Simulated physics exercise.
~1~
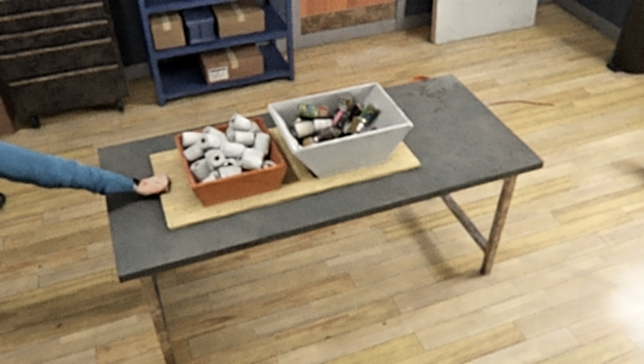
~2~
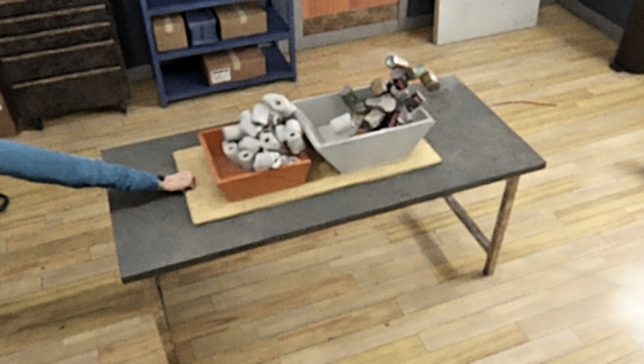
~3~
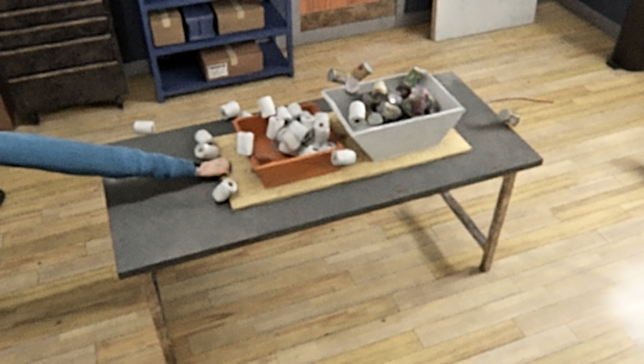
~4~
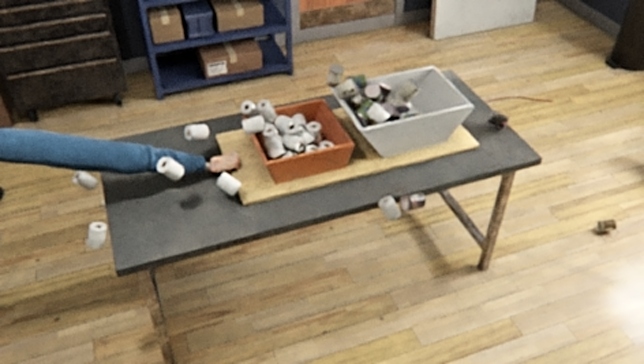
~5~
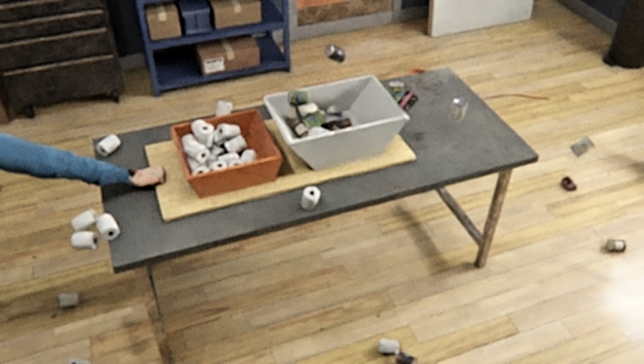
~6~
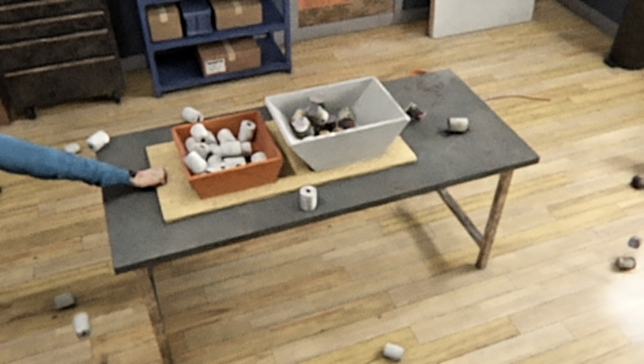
Orange and white containers sliding right and back on a board as an arm shakes them, scattering rolls and tins around.
